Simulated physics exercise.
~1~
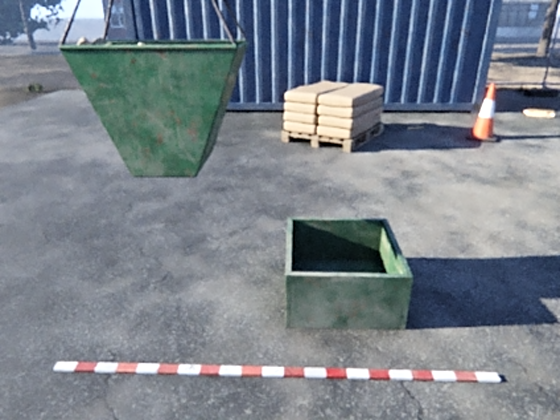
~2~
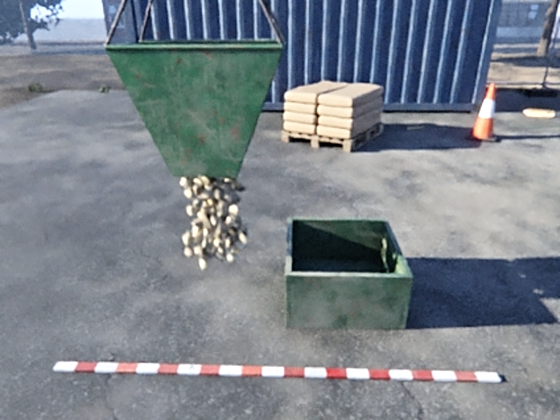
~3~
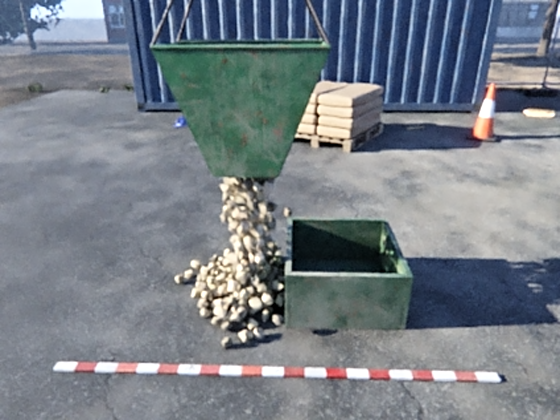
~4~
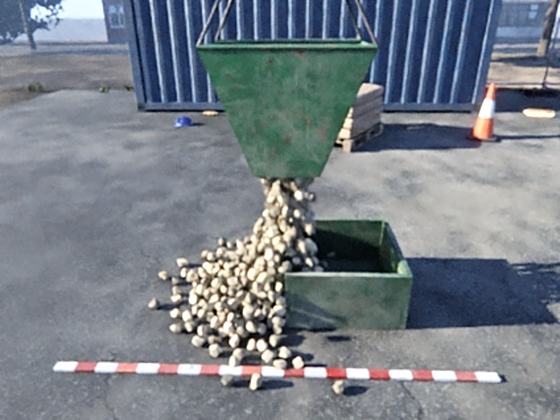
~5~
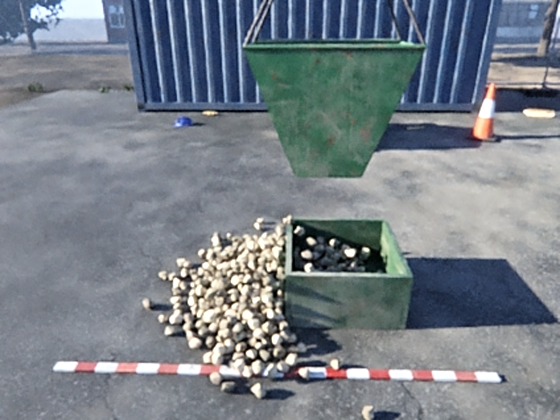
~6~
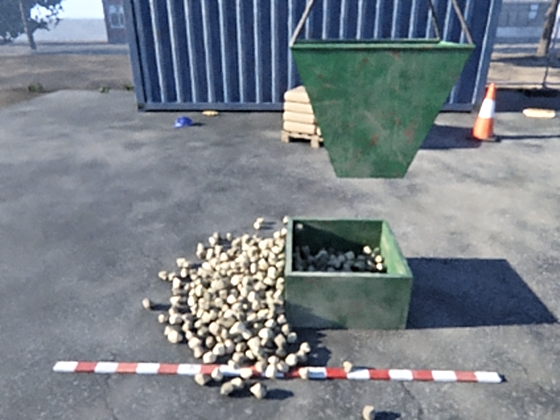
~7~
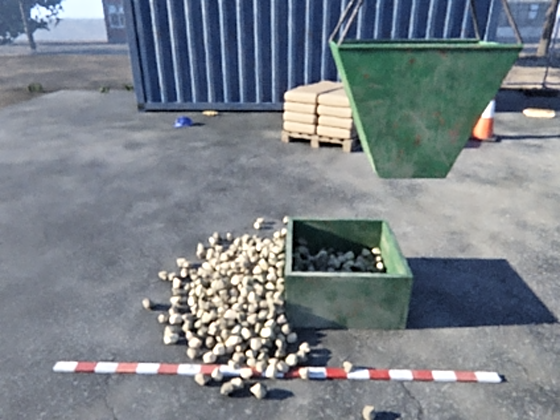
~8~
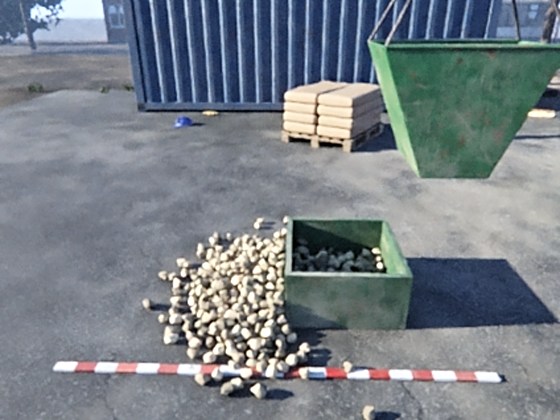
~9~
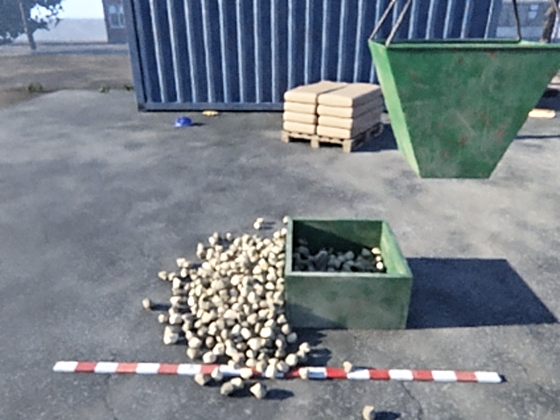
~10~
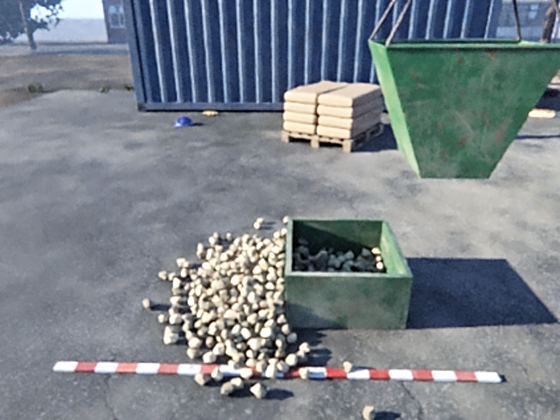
A green skip hanging from cables glides rightwards over dark tarmac, spilling pale stones from its bottom beside and then into an open green bin. It empties, continues right and stops, leaving most stones heaped left of the bin, a smaller share inside, and a few strays in front.
